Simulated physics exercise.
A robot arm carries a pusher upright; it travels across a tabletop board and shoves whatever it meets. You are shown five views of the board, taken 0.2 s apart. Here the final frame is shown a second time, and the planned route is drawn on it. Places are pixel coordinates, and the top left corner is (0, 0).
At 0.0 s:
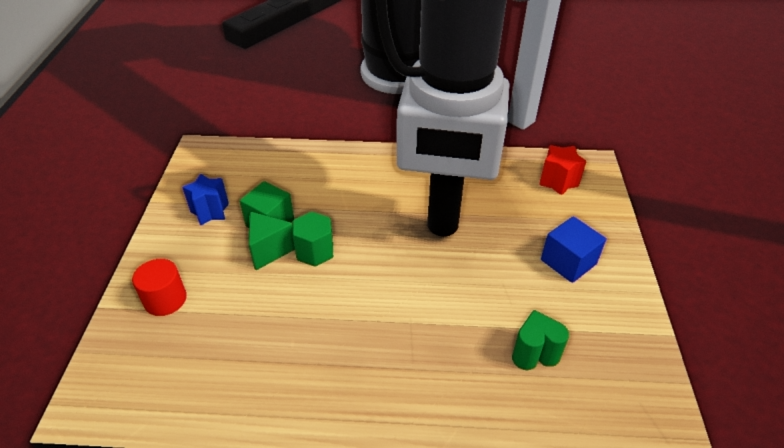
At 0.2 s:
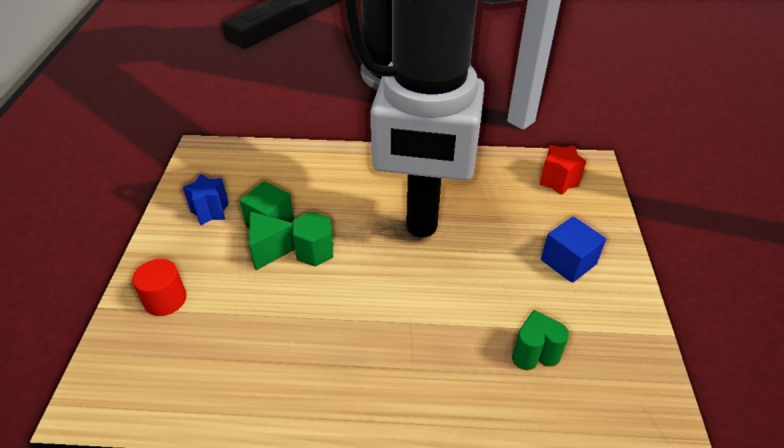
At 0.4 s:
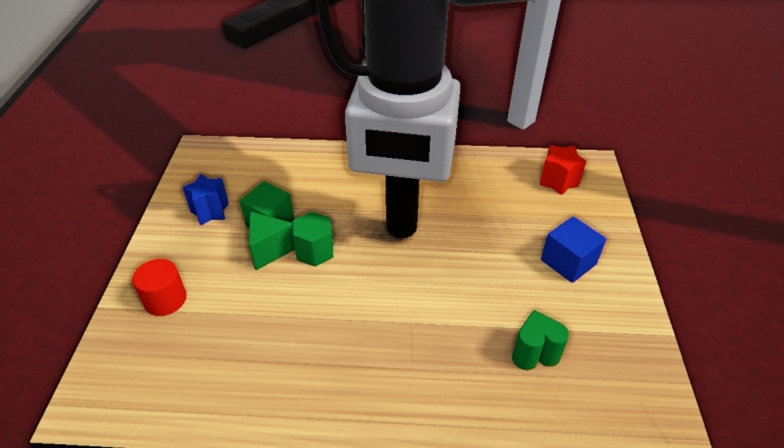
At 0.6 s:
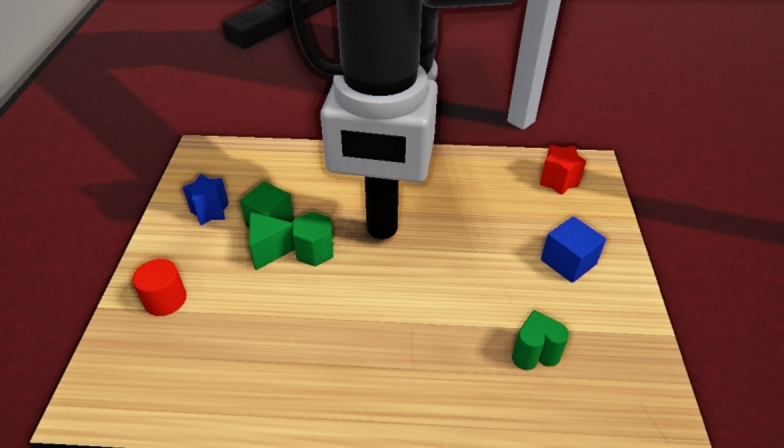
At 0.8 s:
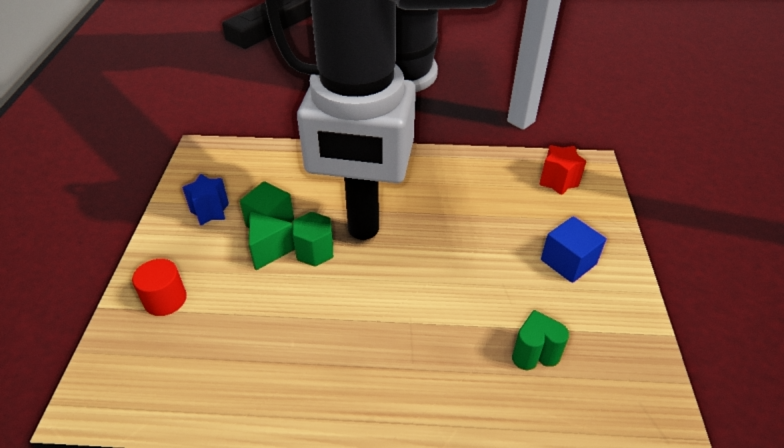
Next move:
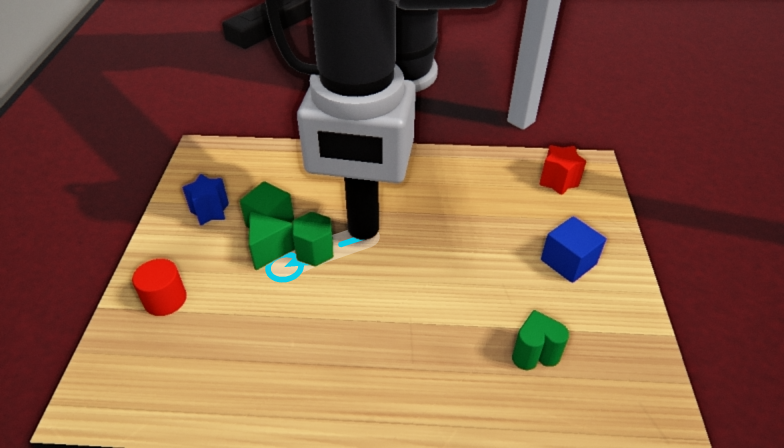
At first, a black and grey robotic arm holds its dark tip over the upper middle of a wooden board scattered with red, blue and green blocks. The arm then slides steadily left by a modest distance, its tip nearing the green cluster, while every block stays still.
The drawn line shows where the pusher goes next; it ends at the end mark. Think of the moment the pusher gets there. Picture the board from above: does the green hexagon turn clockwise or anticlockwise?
It ends up turned anticlockwise.
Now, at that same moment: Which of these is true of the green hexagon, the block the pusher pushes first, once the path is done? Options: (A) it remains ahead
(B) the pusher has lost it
A - it remains ahead.
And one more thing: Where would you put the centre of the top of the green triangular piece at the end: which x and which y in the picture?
So, by the moment the path ends, you'll find the top centre of the green triangular piece at (225, 237).
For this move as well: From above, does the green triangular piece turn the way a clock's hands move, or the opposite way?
It turns round clockwise.
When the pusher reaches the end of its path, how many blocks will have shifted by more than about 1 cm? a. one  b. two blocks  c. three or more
Letter b.
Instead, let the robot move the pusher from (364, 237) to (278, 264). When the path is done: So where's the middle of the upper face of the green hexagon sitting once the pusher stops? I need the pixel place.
The centre of its top face lies at (246, 260).
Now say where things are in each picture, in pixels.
Pusher's lower end at (443, 227); green triangular piece at (264, 226); green four-sided block at (265, 196); green hexagon at (312, 225), in the first frame.
Pusher at (422, 228); blocks still, in the second frame.
Pusher at (402, 228); blocks still, in the third frame.
Pusher at (382, 229); blocks still, in the fourth frame.
Pusher at (364, 230); green triangular piece at (264, 226); green four-sided block at (265, 196); green hexagon at (312, 225), in the fifth frame.
Drawn move, from (364, 237) through (338, 246) and (311, 255) to (285, 267).
The first path, step by step. Halfway along, pusher at (324, 243); green triangular piece at (241, 230), turned 25° clockwise; green hexagon at (287, 236), turned 15° anticlockwise.
At the end, pusher at (283, 260); green triangular piece at (225, 237), turned 95° clockwise; green four-sided block still; green hexagon at (246, 258), turned 30° anticlockwise.
